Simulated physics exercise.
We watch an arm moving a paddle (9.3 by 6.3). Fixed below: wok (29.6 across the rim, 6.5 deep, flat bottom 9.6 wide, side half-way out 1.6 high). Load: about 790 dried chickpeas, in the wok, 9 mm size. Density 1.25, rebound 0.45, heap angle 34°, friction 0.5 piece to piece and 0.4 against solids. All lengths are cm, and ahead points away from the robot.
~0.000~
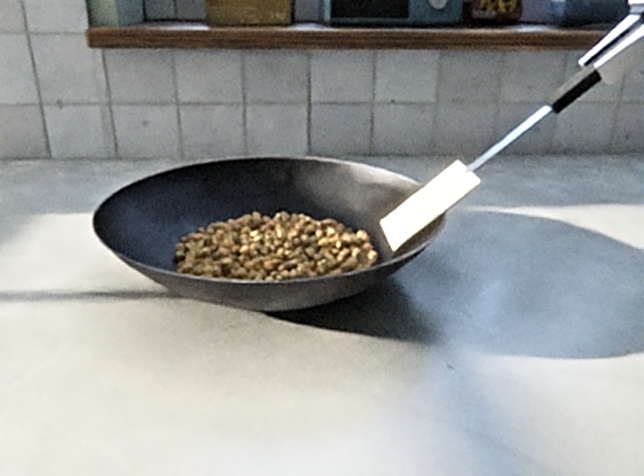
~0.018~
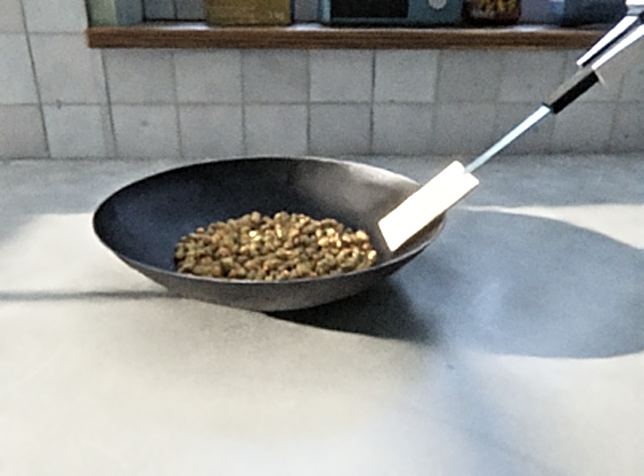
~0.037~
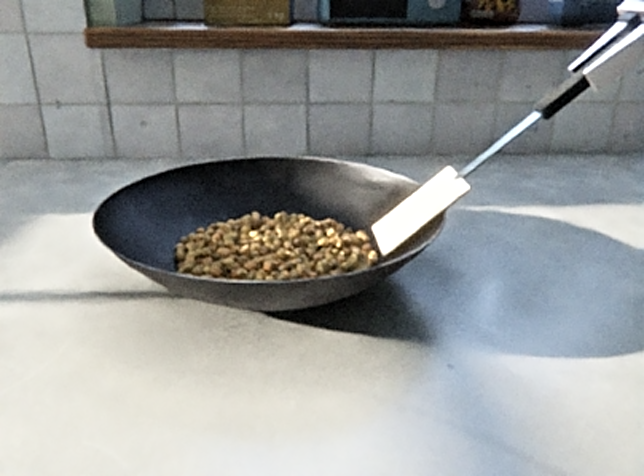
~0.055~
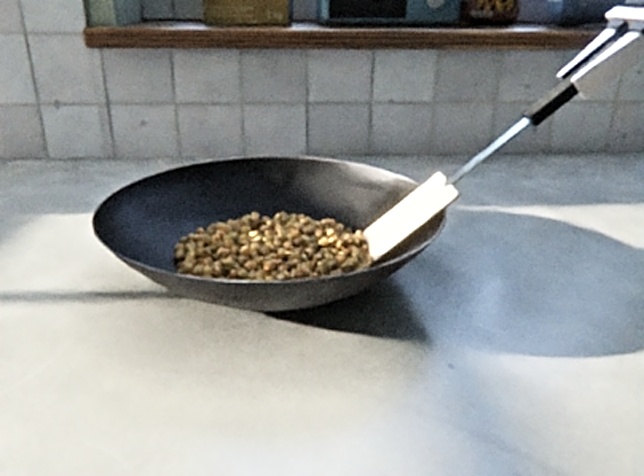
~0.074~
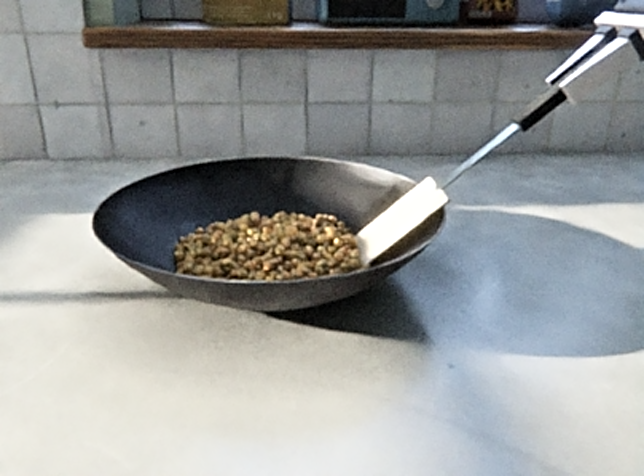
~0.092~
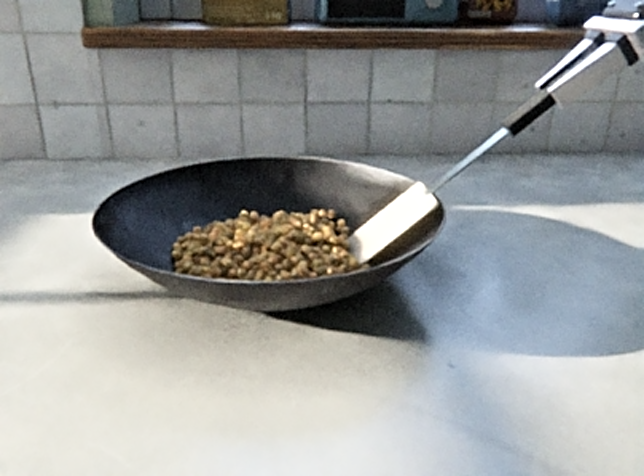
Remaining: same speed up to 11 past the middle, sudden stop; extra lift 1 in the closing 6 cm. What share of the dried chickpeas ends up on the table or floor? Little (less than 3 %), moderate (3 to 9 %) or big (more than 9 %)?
Share on the table or floor: Moderate (3 to 9 %).
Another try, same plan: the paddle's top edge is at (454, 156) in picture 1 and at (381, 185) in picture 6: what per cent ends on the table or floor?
Some 25 per cent.
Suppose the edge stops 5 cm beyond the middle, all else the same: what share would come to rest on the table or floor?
It would be near 0 per cent.
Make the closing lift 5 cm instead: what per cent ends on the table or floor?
About 10 per cent.
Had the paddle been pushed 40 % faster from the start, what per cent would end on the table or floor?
Then about 15 per cent.
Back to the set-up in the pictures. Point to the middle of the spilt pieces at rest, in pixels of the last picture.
Around (54, 269).
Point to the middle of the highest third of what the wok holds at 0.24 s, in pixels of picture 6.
Around (224, 242).
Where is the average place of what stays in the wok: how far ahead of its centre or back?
About 4.5 cm ahead.
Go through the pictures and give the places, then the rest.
The first picture shows paddle top edge at (470, 171), sloping 41°; upper third of the load around (276, 245), from x 180 to 375, top at y 215; 788 in the wok.
The second picture shows paddle top edge at (468, 172), sloping 41°; upper third of the load around (276, 245), from x 180 to 370, top at y 215.
The third picture shows paddle top edge at (460, 177), sloping 41°; upper third of the load around (275, 245), from x 180 to 370, top at y 215.
The fourth picture shows paddle top edge at (449, 183), sloping 41°; upper third of the load around (275, 245), from x 180 to 370, top at y 215.
The fifth picture shows paddle top edge at (439, 188), sloping 41°; upper third of the load around (275, 244), from x 180 to 365, top at y 215.
The sixth picture shows paddle top edge at (429, 192), sloping 41°; upper third of the load around (271, 241), from x 175 to 365, top at y 215; 788 in the wok.
After 0.24 s, sloping 41°, highest piece 4 above the table; 788 in the wok.
After 0.38 s, sloping 41°, highest piece 6 above the table; 788 in the wok.
After 0.66 s, sloping 41°, highest piece 7 above the table; 747 in the wok, 33 on the table or floor, 8 on the blade or in flight.
After 1.71 s, sloping 41°, highest piece 7 above the table; 747 in the wok, 41 on the table or floor.
At rest, 747 in the wok, 41 on the table or floor. That is 5 % on the table or floor.
